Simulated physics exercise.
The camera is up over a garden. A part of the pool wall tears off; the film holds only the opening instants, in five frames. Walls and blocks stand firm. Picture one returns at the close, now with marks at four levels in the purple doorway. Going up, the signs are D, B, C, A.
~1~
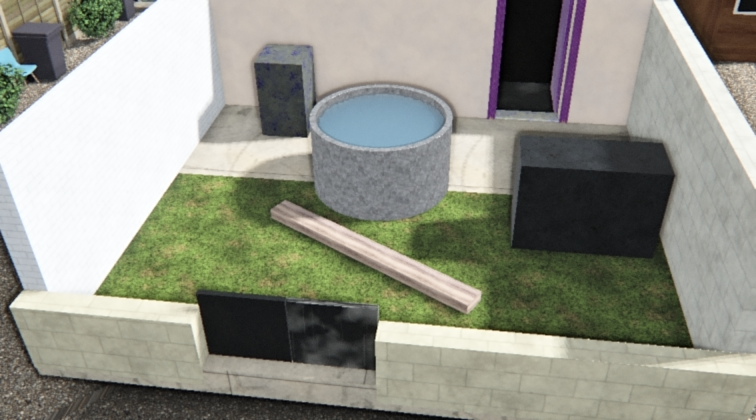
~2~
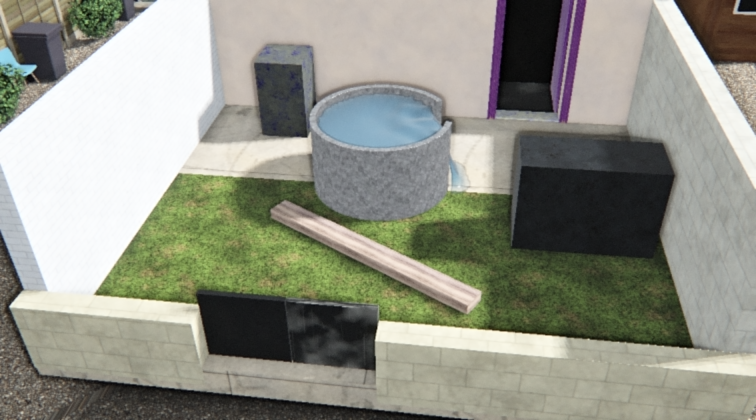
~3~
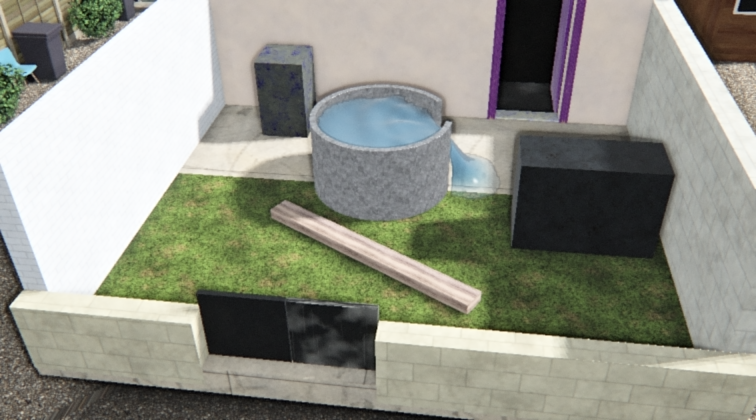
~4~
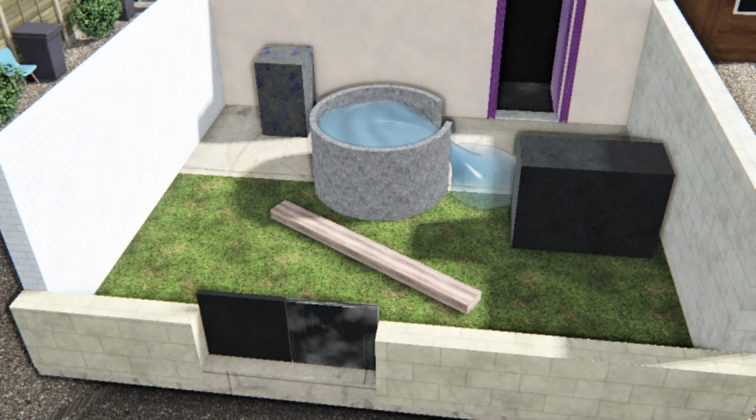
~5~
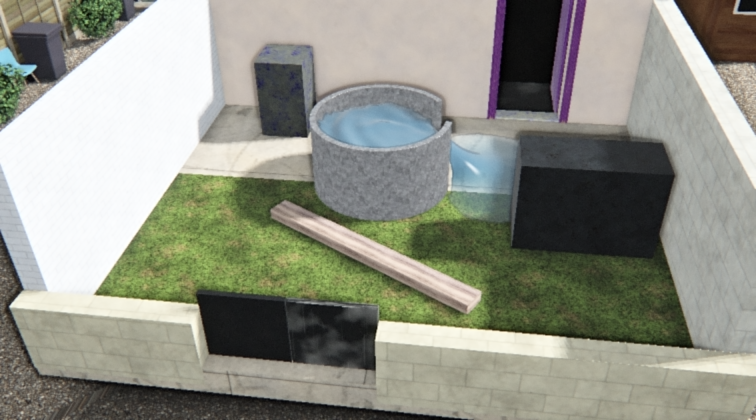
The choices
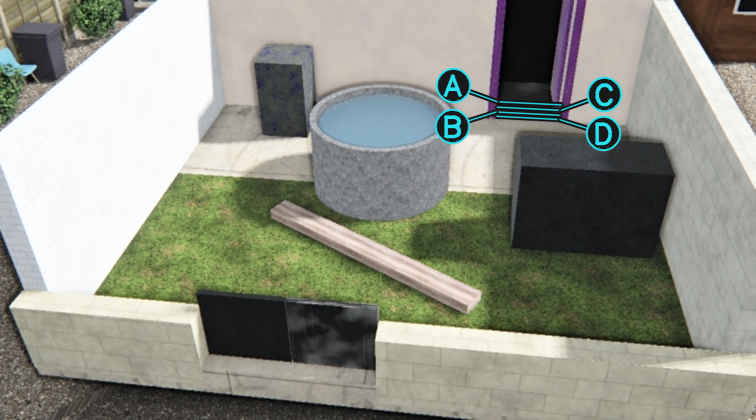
A round grey stone pool of blue water stands in a small walled garden, seen from above by a still camera. A purple-framed doorway is behind it, a dark block on either side, a pale beam on the grass in front, and a black gate in the near wall. Water pours from the pool's right side, spreading across the paving and grass to the large black block.
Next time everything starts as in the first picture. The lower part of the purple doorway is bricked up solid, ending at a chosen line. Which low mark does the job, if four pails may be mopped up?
The answer is mark C.
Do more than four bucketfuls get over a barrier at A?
No, not at all.
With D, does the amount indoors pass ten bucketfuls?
Yes, it does.
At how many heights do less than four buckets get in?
Two of them.
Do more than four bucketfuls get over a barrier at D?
Yes.
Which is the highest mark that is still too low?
B it is.
On the marked copy, A at (529, 103); B at (528, 113); C at (528, 108); D at (527, 117); from the bottom up D, B, C, A.
With A, nothing gets over.
With B, about 8 bucketfuls get in.
With C, a splash gets over, under a bucket.
With D, dozens of bucketfuls pour in.
